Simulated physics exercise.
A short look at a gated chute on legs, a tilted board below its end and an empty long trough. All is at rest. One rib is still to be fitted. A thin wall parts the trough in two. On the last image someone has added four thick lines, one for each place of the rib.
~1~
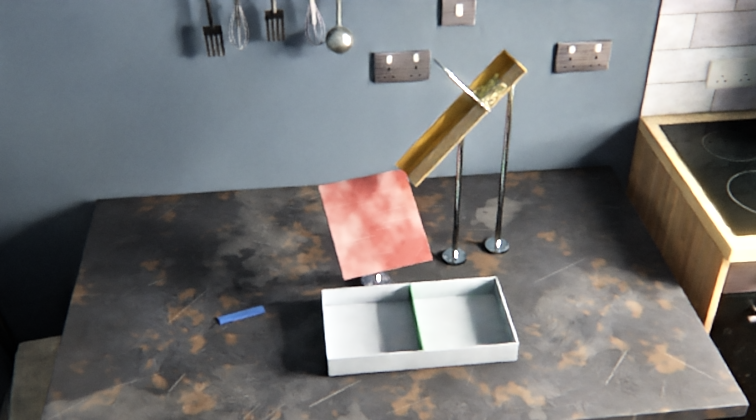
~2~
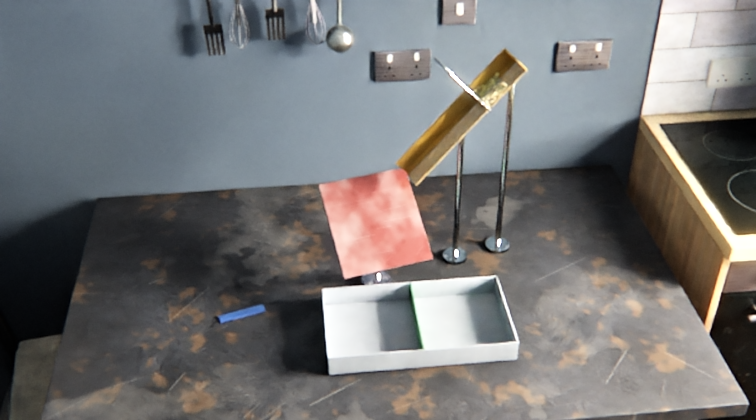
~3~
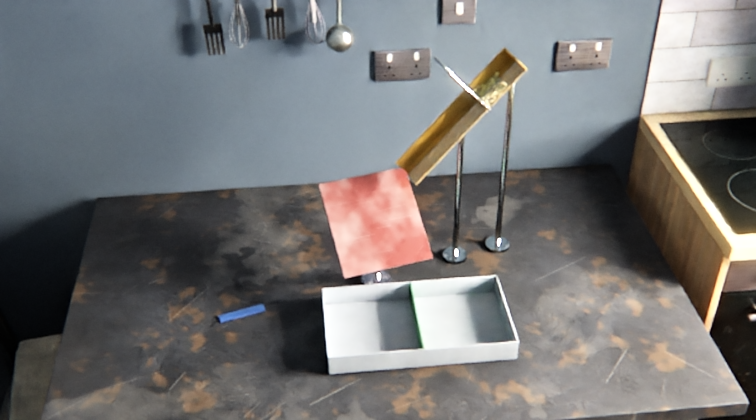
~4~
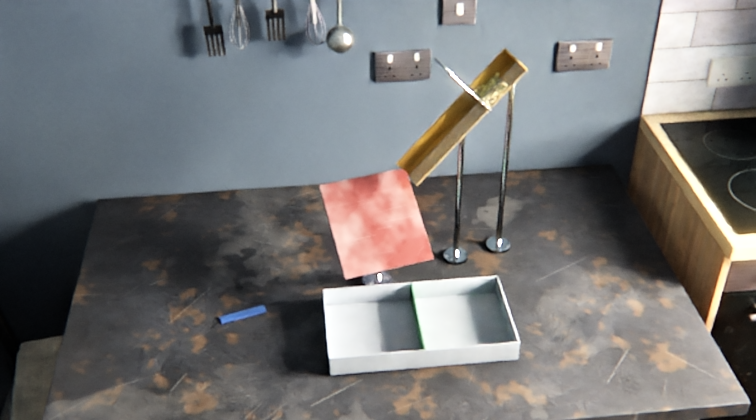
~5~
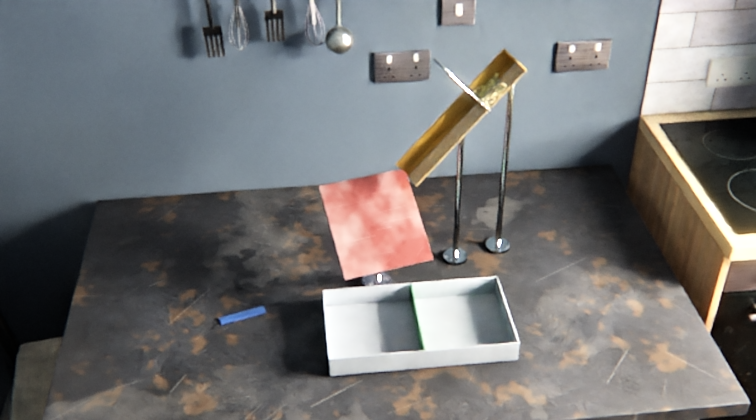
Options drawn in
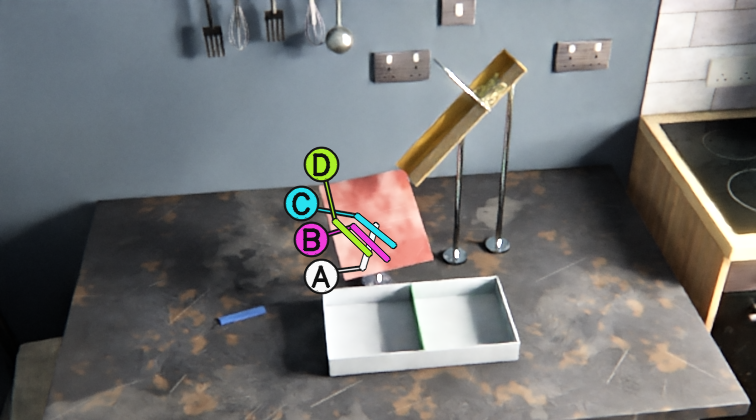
Tilted reddish board standing motionless between a raised wooden chute on metal legs and an empty, divided white tray on a countertop.
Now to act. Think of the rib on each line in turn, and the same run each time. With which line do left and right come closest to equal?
Line B does it best.
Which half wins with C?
The right half.
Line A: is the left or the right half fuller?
The left half.
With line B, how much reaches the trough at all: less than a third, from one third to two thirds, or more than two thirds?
Line B gives more than two thirds.
On the marked copy, line A from (375, 225) to (362, 267); line B from (353, 226) to (387, 259); line C from (357, 216) to (393, 245); line D from (335, 221) to (369, 253).
Choosing A, of what is caught, almost all in the left half, just a few in the right.
Choosing B, of what is caught, roughly half in the left half, roughly half in the right.
Choosing C, of what is caught, about a tenth in the left half, the larger part in the right.
Choosing D, of what is caught, almost all in the left half, about a tenth in the right.
